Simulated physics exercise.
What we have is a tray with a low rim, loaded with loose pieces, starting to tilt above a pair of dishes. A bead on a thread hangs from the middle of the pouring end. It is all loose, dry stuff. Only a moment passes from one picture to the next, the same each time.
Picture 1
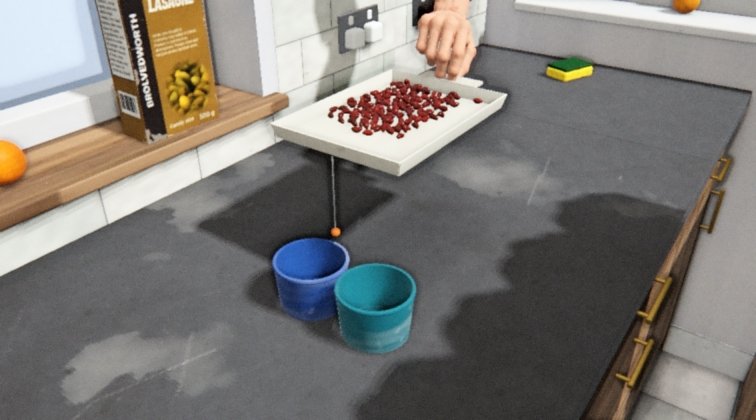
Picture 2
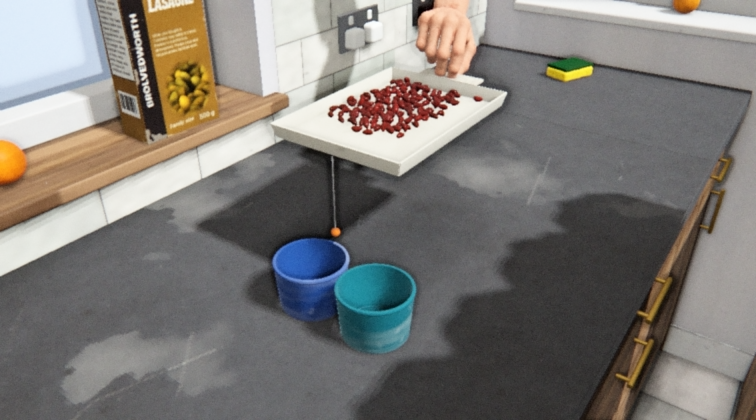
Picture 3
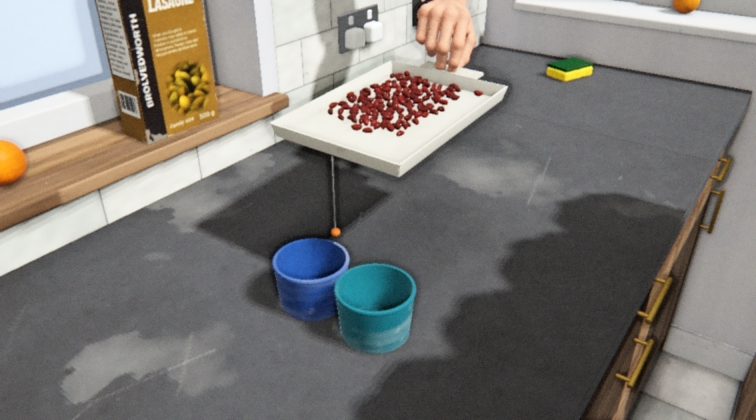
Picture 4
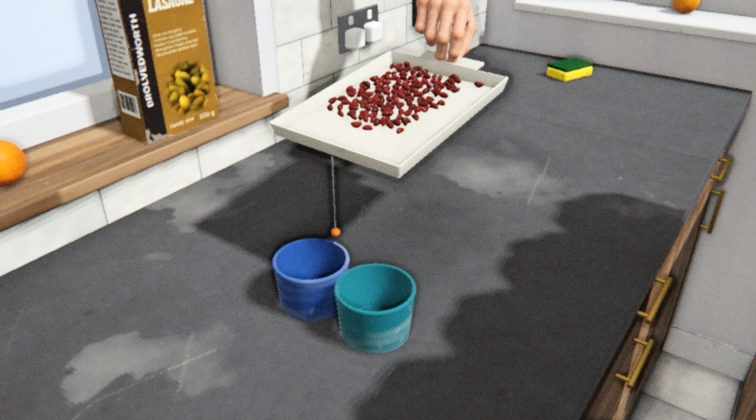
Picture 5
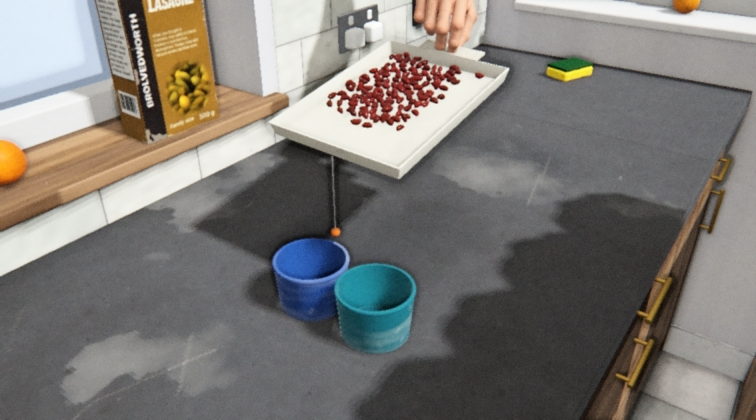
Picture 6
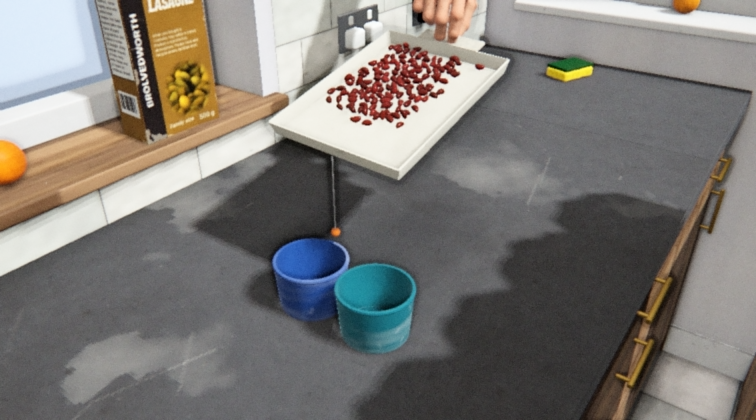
A white tray of dark red beans, gripped at its far end by a hand, tilted slightly, its near right corner dipping a little, above a blue dish and a teal dish that stayed still.
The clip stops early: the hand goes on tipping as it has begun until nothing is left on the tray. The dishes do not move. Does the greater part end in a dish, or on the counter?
Together they catch over half.
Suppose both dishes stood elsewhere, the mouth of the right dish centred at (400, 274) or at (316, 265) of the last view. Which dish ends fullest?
One: The right-hand dish. Two: The right-hand dish.
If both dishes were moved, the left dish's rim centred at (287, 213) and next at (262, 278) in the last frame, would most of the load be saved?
First the smaller part, then not half.
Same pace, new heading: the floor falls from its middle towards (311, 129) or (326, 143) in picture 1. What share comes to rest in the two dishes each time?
First some 0, then 20 per cent.
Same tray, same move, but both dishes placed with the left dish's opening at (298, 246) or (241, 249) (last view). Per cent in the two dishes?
First some 70, then 30 per cent.
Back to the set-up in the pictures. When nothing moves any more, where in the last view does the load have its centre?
Around (360, 319).
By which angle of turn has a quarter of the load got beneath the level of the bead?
Near 105 degrees.
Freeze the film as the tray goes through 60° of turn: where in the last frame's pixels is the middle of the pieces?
At about (358, 137).
Shortly afterwards, tray tipped steeply; all but a few on the tray; only a few in the right dish; only a few in the left dish; only a few in the air.
Next, tray tipped past a quarter turn; the bulk on the tray; a little in the right dish; only a few in the left dish; only a few outside both; a little in the air.
Some moments later, tray tipped past a quarter turn; near half in the right dish; near a third in the left dish; a little outside both.
In the end, tray tipped past a quarter turn; near half in the right dish; near a third in the left dish; a little outside both.
